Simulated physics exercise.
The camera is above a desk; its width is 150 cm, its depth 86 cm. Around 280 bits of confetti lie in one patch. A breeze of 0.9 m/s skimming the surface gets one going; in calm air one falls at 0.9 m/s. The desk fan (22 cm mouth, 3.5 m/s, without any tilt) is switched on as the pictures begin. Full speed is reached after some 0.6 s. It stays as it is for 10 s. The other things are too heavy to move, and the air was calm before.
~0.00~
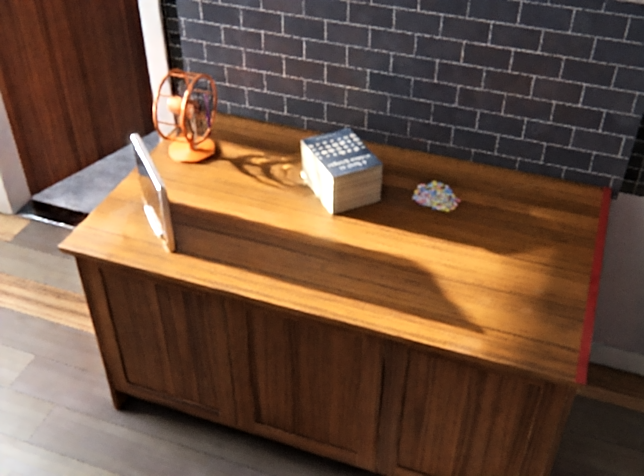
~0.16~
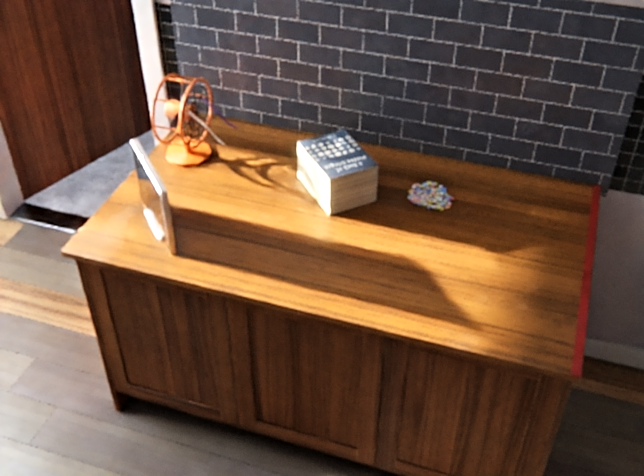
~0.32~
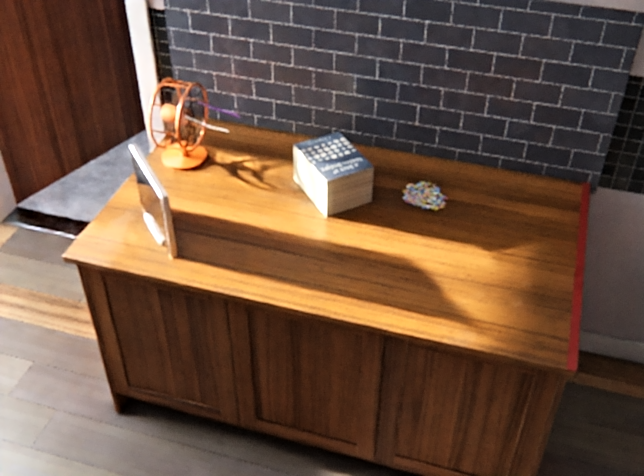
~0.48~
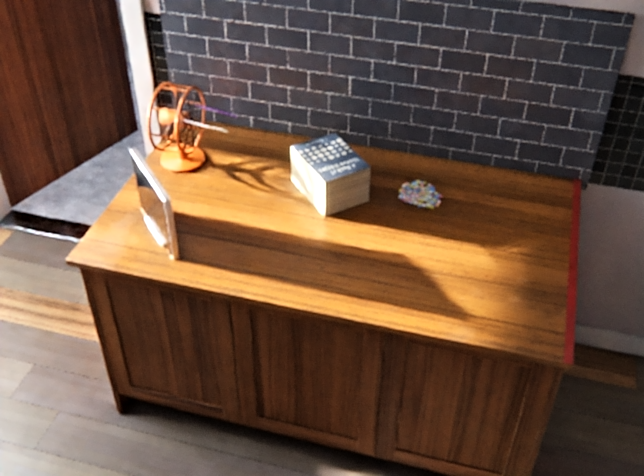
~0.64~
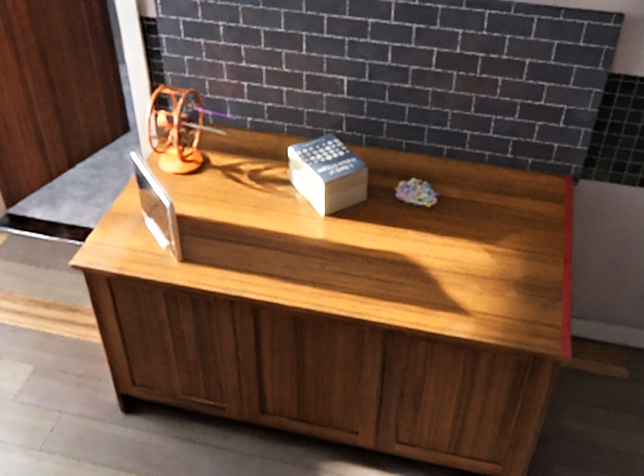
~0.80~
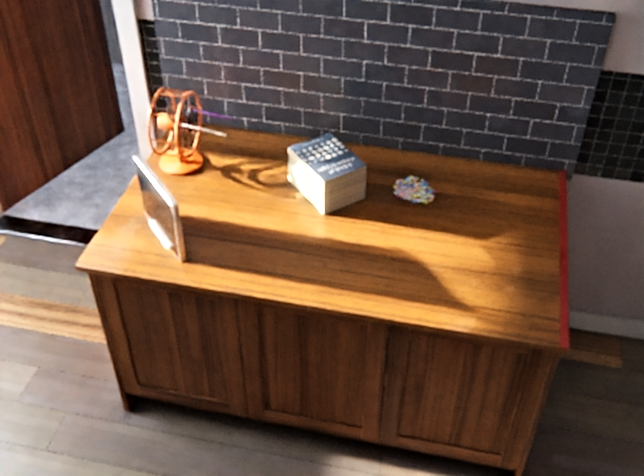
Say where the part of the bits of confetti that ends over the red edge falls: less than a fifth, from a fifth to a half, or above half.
By then above half are over the red edge.
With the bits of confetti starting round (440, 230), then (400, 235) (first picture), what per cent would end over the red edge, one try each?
In that order: 100 %, 80 %.
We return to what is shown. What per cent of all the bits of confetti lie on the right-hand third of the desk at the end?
Near 5 %.
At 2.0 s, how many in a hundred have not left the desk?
About 100 %.
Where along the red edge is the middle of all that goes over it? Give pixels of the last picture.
Around (567, 198).
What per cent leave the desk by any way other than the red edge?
About 0 %.
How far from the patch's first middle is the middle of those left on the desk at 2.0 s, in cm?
Roughly 5 cm.
After 2.0 s, 0 % are over the red edge; the middle of those still in play is near (414, 199); 0 % have settled or left.
After 3.2 s, 29 % are over the red edge; the middle of those still in play is near (421, 180); 17 % have settled or left.
After 5.5 s, 65 % are over the red edge; the middle of those still in play is near (408, 175); 62 % have settled or left.
After 10.0 s, at the end, 86 % are over the red edge.
